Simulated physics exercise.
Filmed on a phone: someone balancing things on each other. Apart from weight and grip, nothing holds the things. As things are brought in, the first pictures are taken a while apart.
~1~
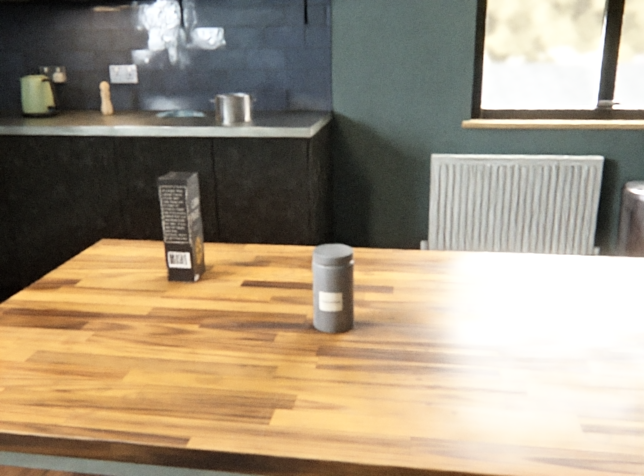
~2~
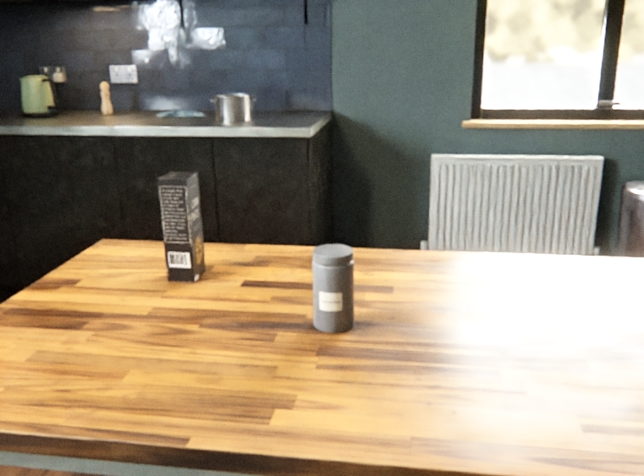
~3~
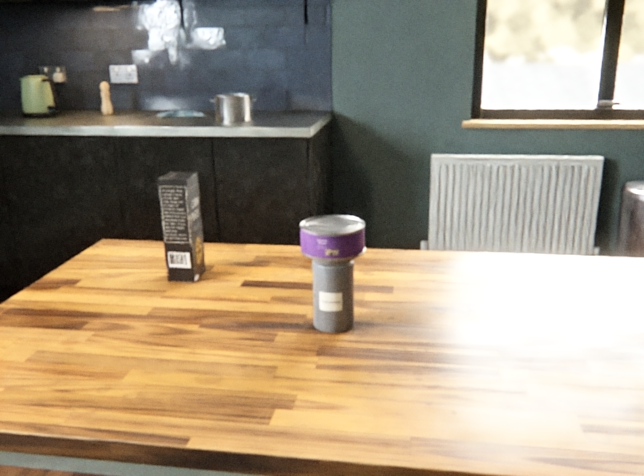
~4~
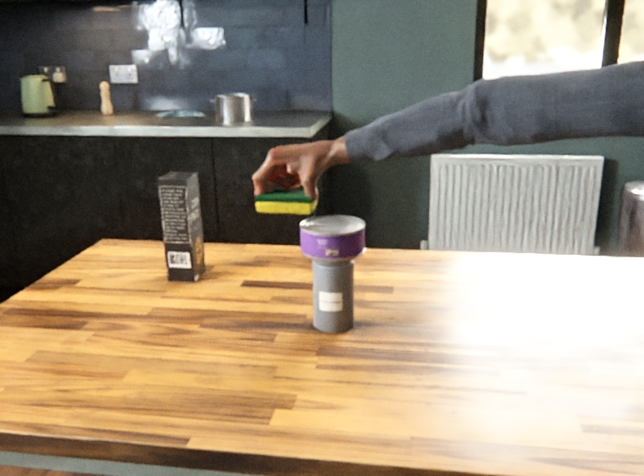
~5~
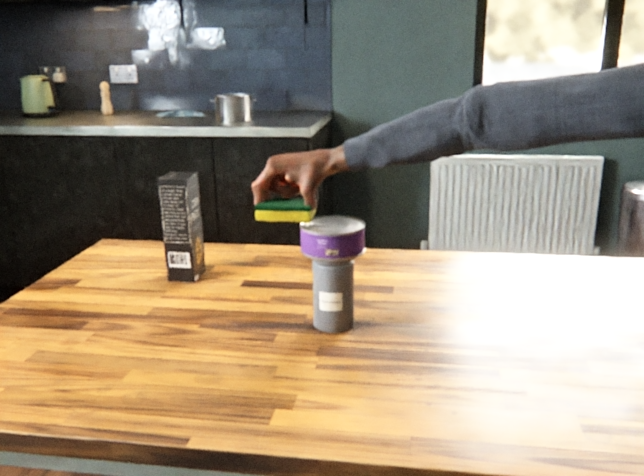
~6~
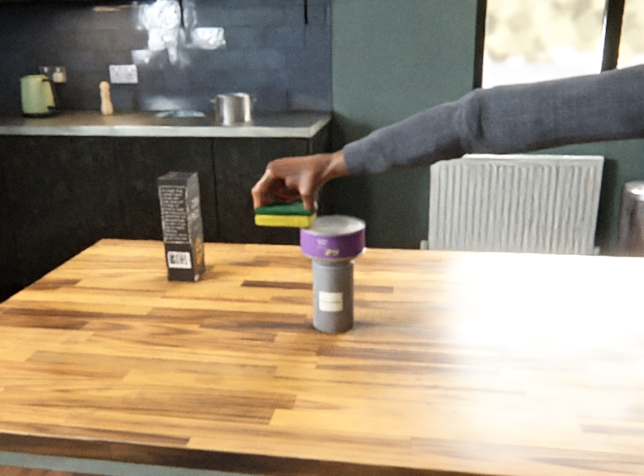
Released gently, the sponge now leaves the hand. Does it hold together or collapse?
Doesn't stay together.
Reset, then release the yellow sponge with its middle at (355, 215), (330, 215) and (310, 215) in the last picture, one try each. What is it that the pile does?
For the first case the pile survives; for the second, it survives; for the third, it survives.
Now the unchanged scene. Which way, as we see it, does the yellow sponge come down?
To the left.
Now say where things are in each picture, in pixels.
In the first picture, the last thing is not in view yet; grey jar (334, 288).
In the second picture, the last thing is not in view yet; black carton (183, 227).
In the third picture, the last thing is not in view yet; purple tub (333, 237).
In the fourth picture, on its way; yellow sponge (287, 201); grey jar (334, 288).
In the fifth picture, on its way; yellow sponge (286, 210); black carton (183, 227).
In the sixth picture, in place under the hand; yellow sponge (286, 214); purple tub (333, 237).
Then, 0.30 s past the last view, yellow sponge now fallen.
Then, 0.40 s past the last view, things are still on the move.
Then, 1.40 s past the last view, nothing new.
Finally, fallen, yellow sponge; the other 3 still in place. Final places as the last picture's camera would see them, yellow sponge near (243, 312). The pile comes apart.
